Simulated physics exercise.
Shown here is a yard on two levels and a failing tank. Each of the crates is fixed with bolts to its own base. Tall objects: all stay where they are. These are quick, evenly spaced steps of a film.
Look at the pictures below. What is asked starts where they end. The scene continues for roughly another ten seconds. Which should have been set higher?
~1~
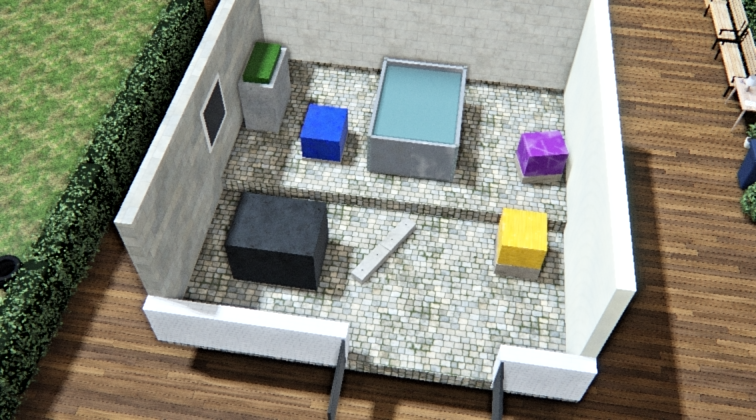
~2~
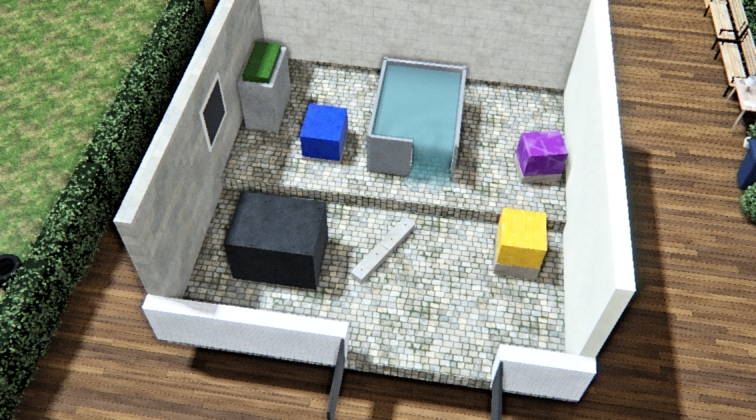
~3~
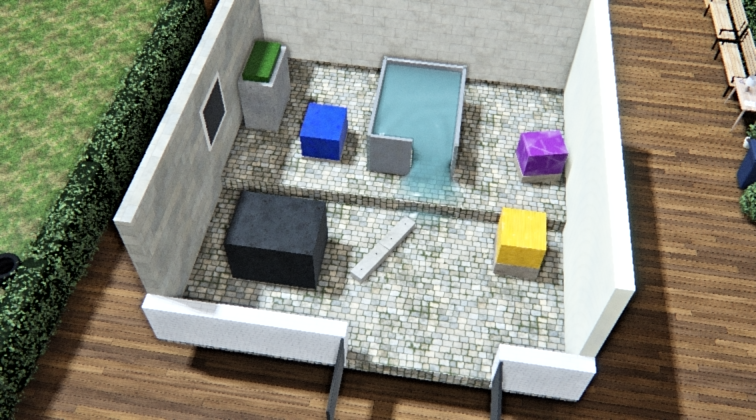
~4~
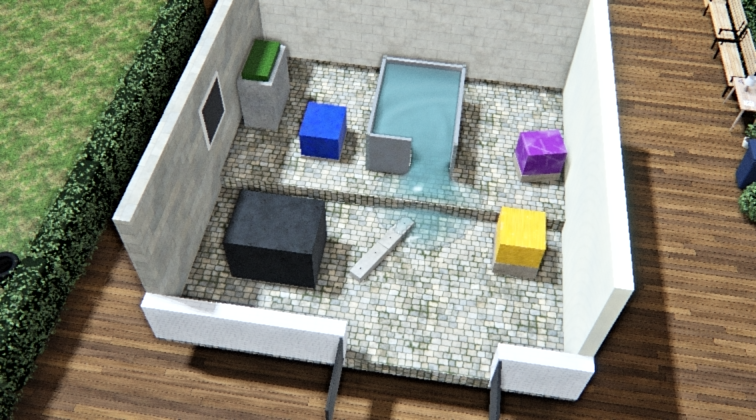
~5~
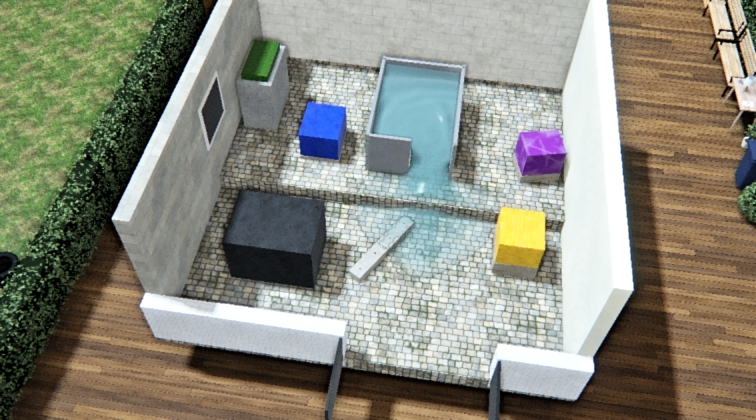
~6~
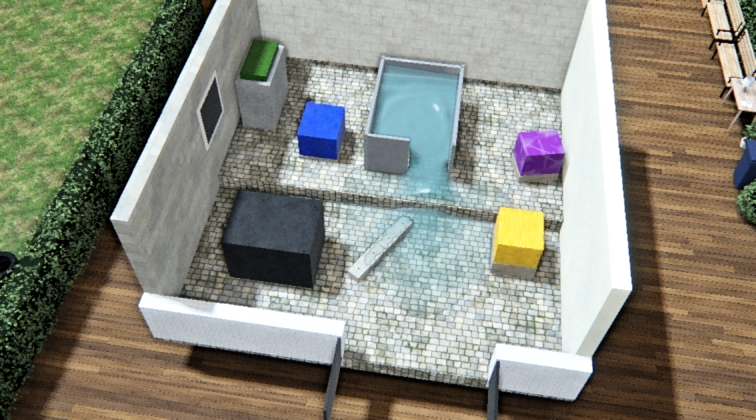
Result: The blue crate is out of reach of the water; the purple crate is out of reach of the water; the yellow crate is out of reach of the water.
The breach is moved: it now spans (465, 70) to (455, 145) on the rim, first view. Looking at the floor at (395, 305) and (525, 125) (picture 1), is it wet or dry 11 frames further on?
Waterless, submerged.
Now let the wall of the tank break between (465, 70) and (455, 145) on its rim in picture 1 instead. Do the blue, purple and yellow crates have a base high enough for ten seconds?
Then the blue crate gets flooded, the purple crate gets flooded and the yellow crate gets flooded.
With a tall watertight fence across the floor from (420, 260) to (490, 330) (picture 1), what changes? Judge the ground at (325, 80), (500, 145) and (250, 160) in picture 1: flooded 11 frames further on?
The first point comes out unwetted, the next unwetted, the last unwetted.
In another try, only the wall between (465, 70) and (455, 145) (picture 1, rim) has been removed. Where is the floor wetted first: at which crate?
The purple-painted one, by my reading.
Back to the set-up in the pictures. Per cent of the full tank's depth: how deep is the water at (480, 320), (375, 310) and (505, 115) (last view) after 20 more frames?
The three come to some 8, 4 and 0 per cent respectively.
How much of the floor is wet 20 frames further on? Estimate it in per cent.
I'd say close to 45 per cent.
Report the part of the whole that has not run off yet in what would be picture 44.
My estimate is some 58 percent.
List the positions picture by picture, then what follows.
Still water in the tank at (419, 104), in the first frame.
Water pours out at (431, 166) and has run to (454, 183), in the second frame.
The front is at (412, 221), out from the gap at (431, 166), in the third frame.
The front is at (428, 247), out from the gap at (430, 166), in the fourth frame.
The front is at (427, 273), out from the gap at (429, 166), in the fifth frame.
Water pours out at (428, 165) and has run to (429, 310), in the sixth frame.
A moment on, water covers 30 % of the floor; the blue crate not reached, the purple crate not reached, the yellow crate water round its plinth.
Next, water covers 35 % of the floor; the blue crate not reached, the purple crate not reached, the yellow crate water round its plinth.
Then, water covers 45 % of the floor; the blue crate not reached, the purple crate water round its plinth, the yellow crate water round its plinth.
Later, water covers 50 % of the floor; the blue crate not reached, the purple crate water round its plinth, the yellow crate water round its plinth.
In the end, water covers 50 % of the floor; the blue crate stayed above the water, the purple crate stayed above the water, the yellow crate stayed above the water.
